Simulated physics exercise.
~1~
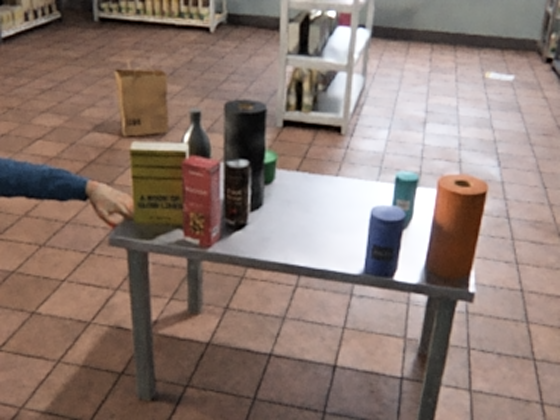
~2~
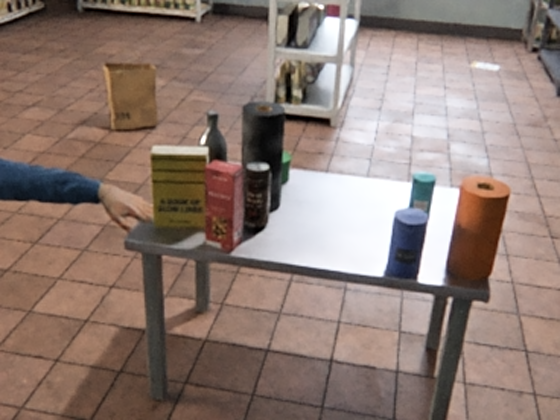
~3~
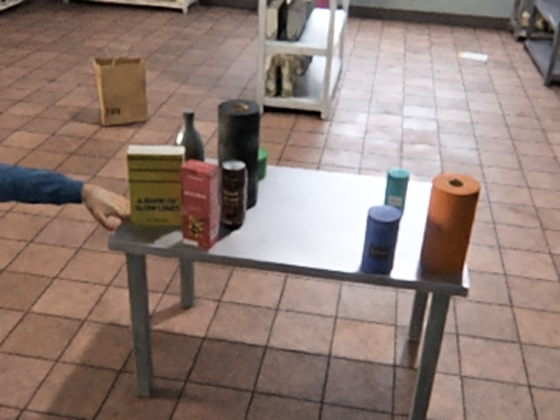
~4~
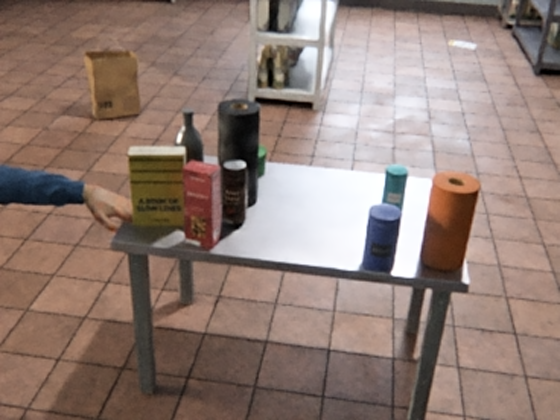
A small grey table stands on a brown tiled floor in a shop-like room, seen from slightly above, with white shelving and a paper bag behind it. On its left are a yellow book, a red carton, a brown can, a tall black roll, a grey bottle and a partly hidden green tub; on its right stand a blue jar, a turquoise jar and an orange roll. A blue-sleeved arm reaches in from the left, its hand at the table's edge. The table shifts a little right, then back left, its items moving along with it. Finally it rests with everything upright.
